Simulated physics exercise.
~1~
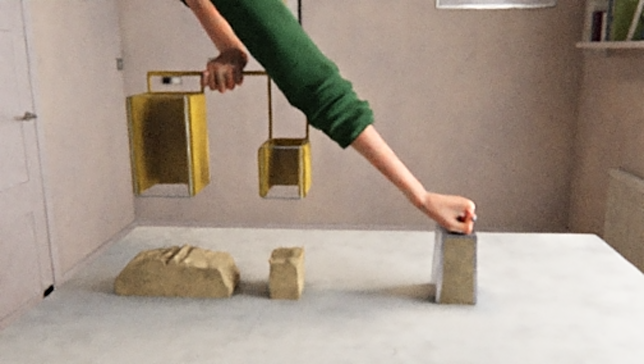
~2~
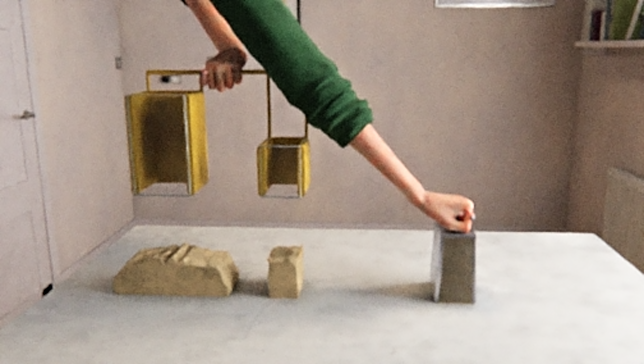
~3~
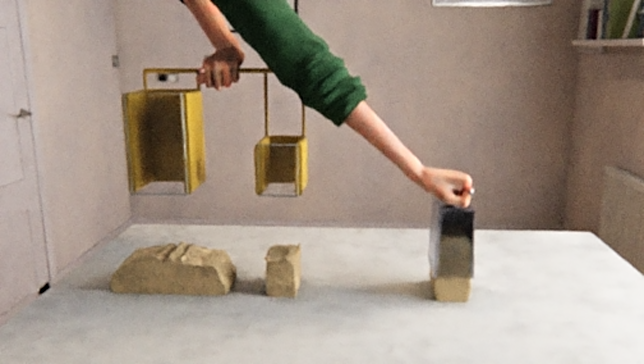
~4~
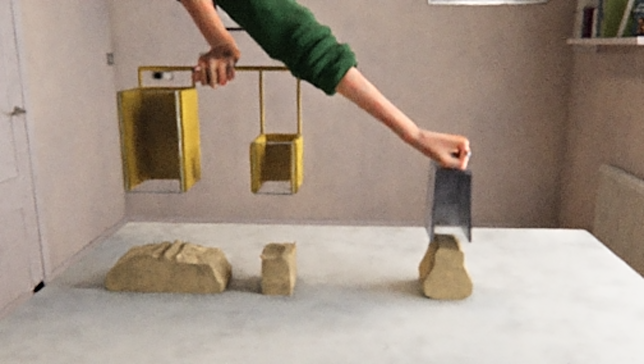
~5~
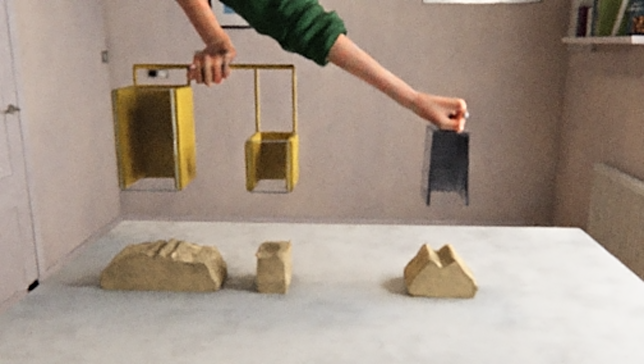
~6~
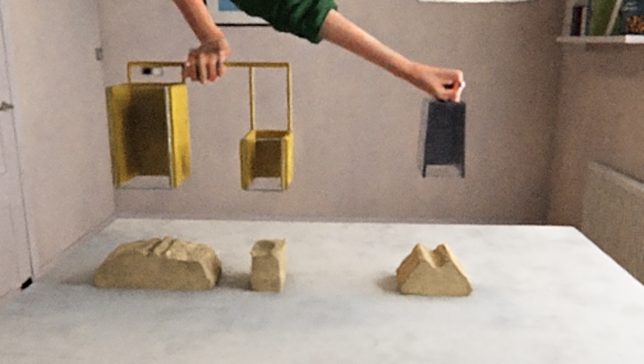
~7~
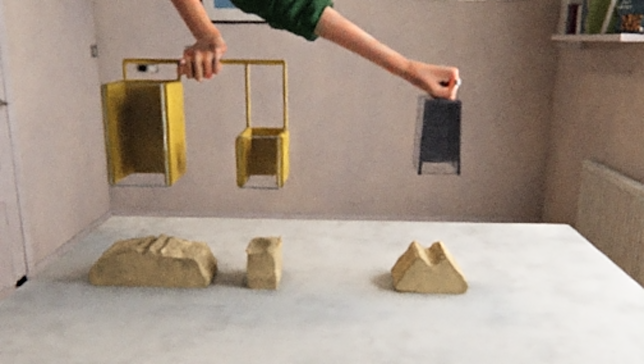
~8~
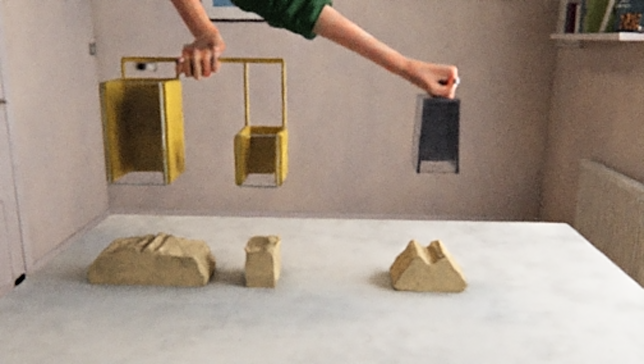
A dark tin was lifted straight up by a hand off a block of damp sand, which slumped into a low, wide mound with a notched top, while another hand held yellow frame-like holders above two sand blocks on the left.
